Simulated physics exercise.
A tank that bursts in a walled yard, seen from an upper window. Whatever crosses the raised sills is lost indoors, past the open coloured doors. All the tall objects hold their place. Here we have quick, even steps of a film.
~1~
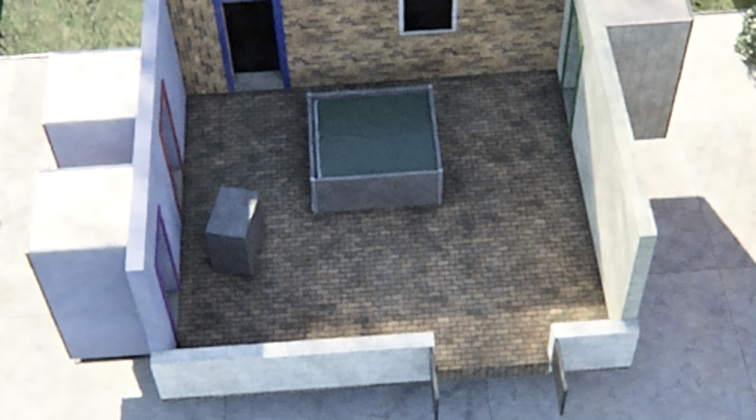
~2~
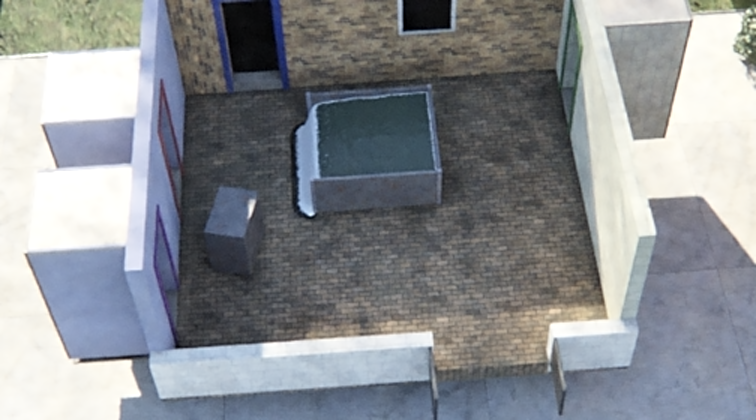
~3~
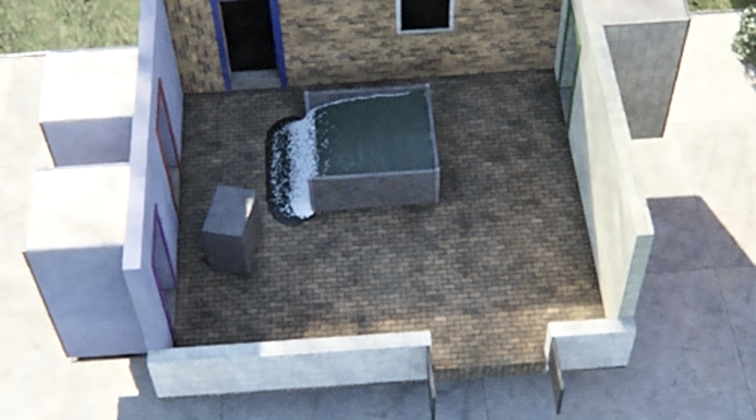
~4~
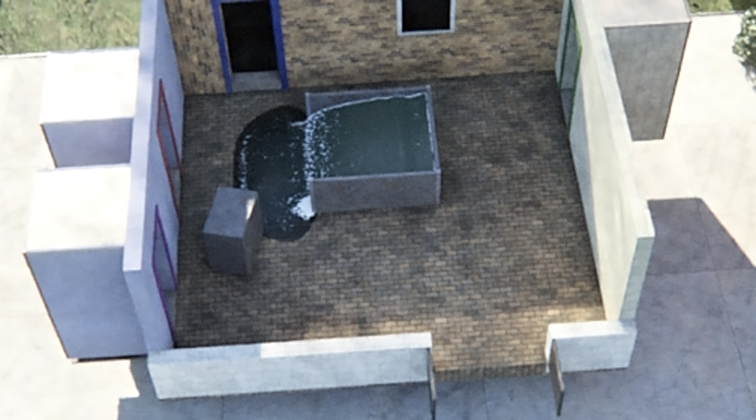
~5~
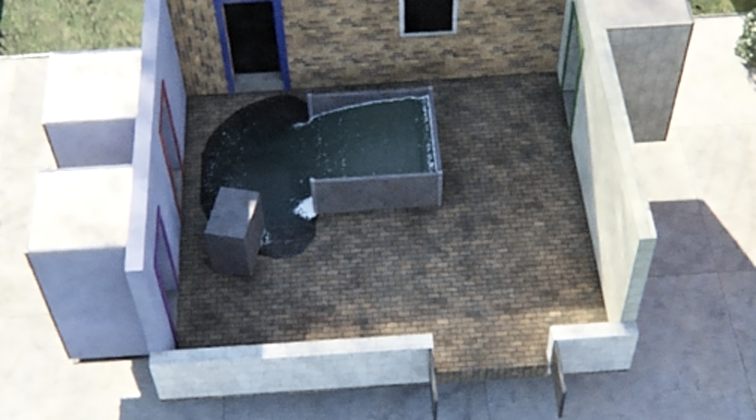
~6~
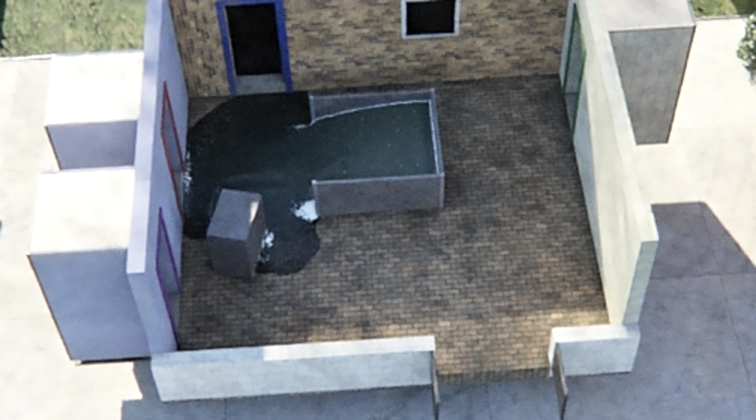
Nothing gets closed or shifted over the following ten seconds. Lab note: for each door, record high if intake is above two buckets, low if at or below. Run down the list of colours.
Red door: High; green door: Low; blue door: Low; purple door: High.
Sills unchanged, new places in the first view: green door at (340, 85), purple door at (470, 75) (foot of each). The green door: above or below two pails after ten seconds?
As I see it, the green door comes in lower.
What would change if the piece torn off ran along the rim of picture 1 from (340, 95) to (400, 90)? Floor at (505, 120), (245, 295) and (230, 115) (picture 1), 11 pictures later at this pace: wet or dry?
Taken in turn they're swamped, unwetted and swamped.
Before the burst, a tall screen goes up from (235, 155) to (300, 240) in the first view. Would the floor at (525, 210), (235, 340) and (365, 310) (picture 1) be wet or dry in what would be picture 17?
Results in order: Bone-dry / bone-dry / swamped.
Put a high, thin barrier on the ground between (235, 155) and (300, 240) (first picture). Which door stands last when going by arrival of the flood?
That is the green-painted one.
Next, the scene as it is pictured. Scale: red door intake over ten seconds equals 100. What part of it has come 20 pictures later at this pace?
About 100 per cent.
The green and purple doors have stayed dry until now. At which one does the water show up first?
Call: The purple-painted one.
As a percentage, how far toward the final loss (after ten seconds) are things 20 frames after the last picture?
Estimate: 55 %.
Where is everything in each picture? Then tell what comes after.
The tank at (373, 135) is whole and still, in the first picture.
Water pours out at (314, 158) and has run to (312, 215), in the second picture.
The front is at (292, 221), out from the gap at (312, 158), in the third picture.
Water pours out at (313, 161) and has run to (265, 233), in the fourth picture.
The front is at a hidden place, out from the gap at (315, 162), in the fifth picture.
Water pours out at (317, 164) and has run to (183, 225), in the sixth picture.
A moment on, water covers 25 % of the floor; the red door over two buckets in, the green door not reached, the blue door wet at the sill, nothing in, the purple door not reached.
Next, water covers 35 % of the floor; the red door far over two buckets in, the green door not reached, the blue door wet at the sill, nothing in, the purple door wet at the sill, nothing in.
Then, water covers 40 % of the floor; the red door far over two buckets in, the green door not reached, the blue door under two buckets in, the purple door under two buckets in.
Later, water covers 80 % of the floor; the red door far over two buckets in, the green door under two buckets in, the blue door under two buckets in, the purple door over two buckets in.
In the end, water covers 100 % of the floor; the red door far over two buckets in, the green door under two buckets in, the blue door under two buckets in, the purple door far over two buckets in.
